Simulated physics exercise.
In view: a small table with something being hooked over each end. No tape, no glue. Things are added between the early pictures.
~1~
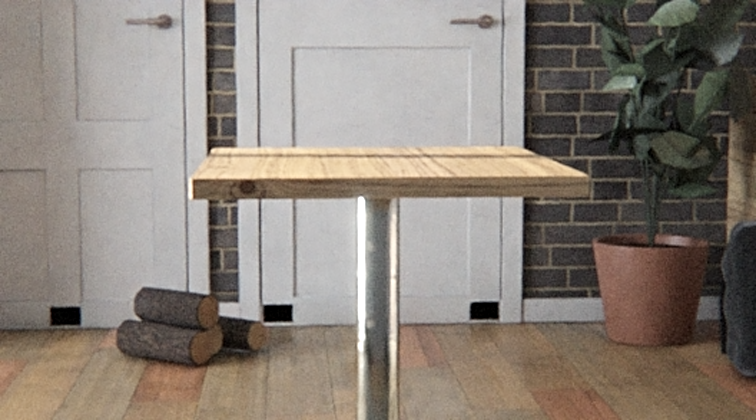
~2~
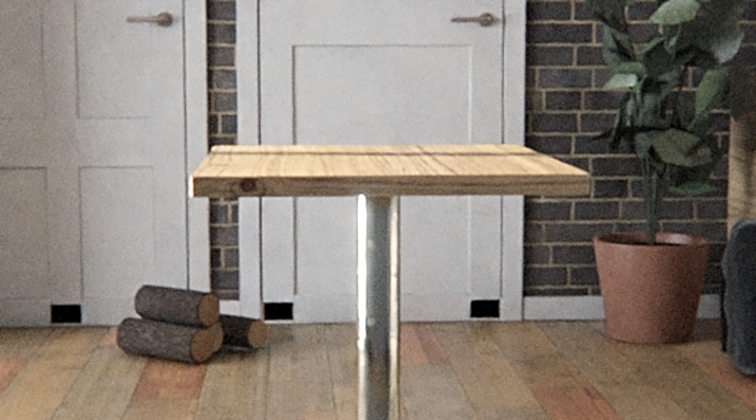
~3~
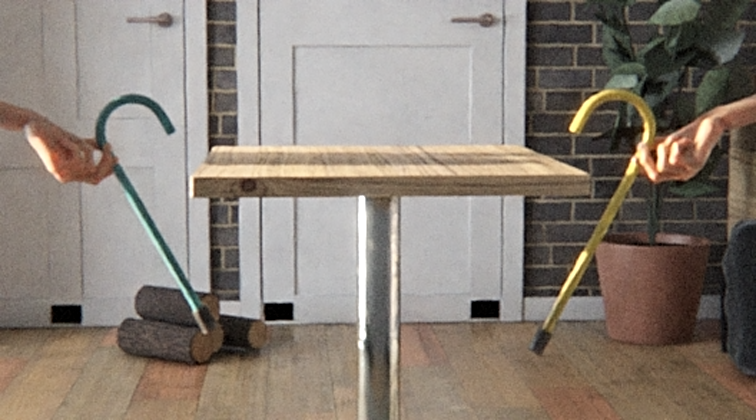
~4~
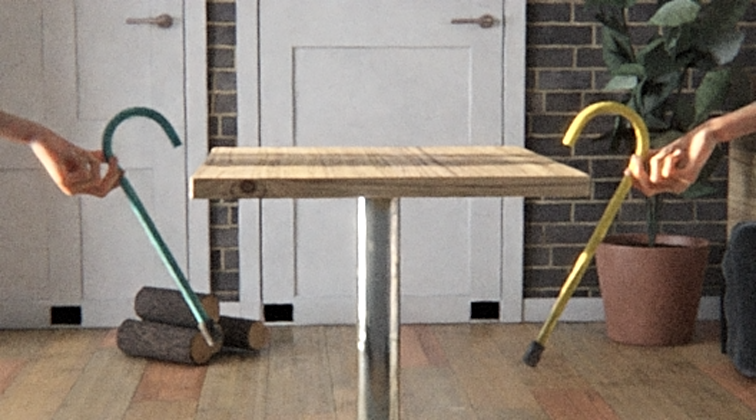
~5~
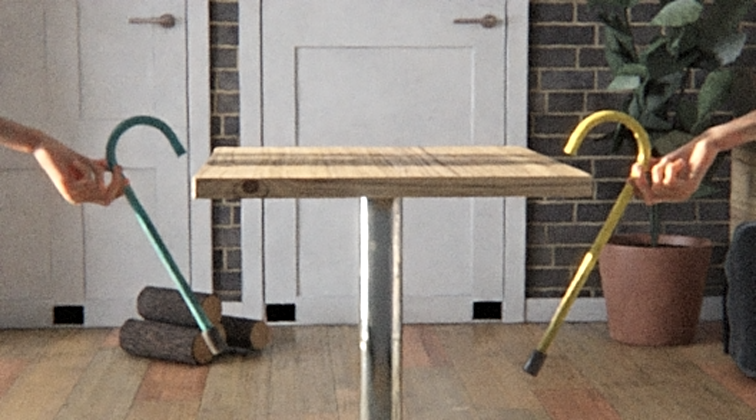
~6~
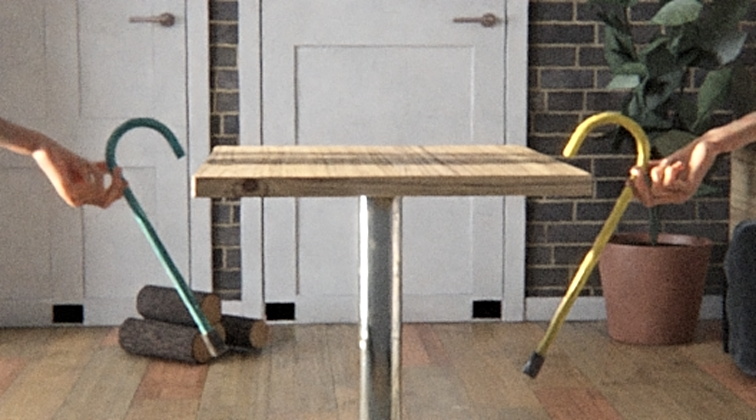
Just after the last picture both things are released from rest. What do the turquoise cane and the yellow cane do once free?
The turquoise cane drops past the edge, the yellow cane drops past the edge.
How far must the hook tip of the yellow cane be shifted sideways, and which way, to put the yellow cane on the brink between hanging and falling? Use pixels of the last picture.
About 20 pixels left.
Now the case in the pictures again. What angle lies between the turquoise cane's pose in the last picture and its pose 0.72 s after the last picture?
Some 55 degrees.
Then, 0.34 s on from there, turquoise cane on its way down; yellow cane at the bottom.
Then, 0.54 s on from there, turquoise cane on its way down; yellow cane on its way down.
Then, 0.72 s on from there, turquoise cane at the bottom; yellow cane at the bottom.
In the end, the turquoise cane falls to the floor; the yellow cane falls to the floor.
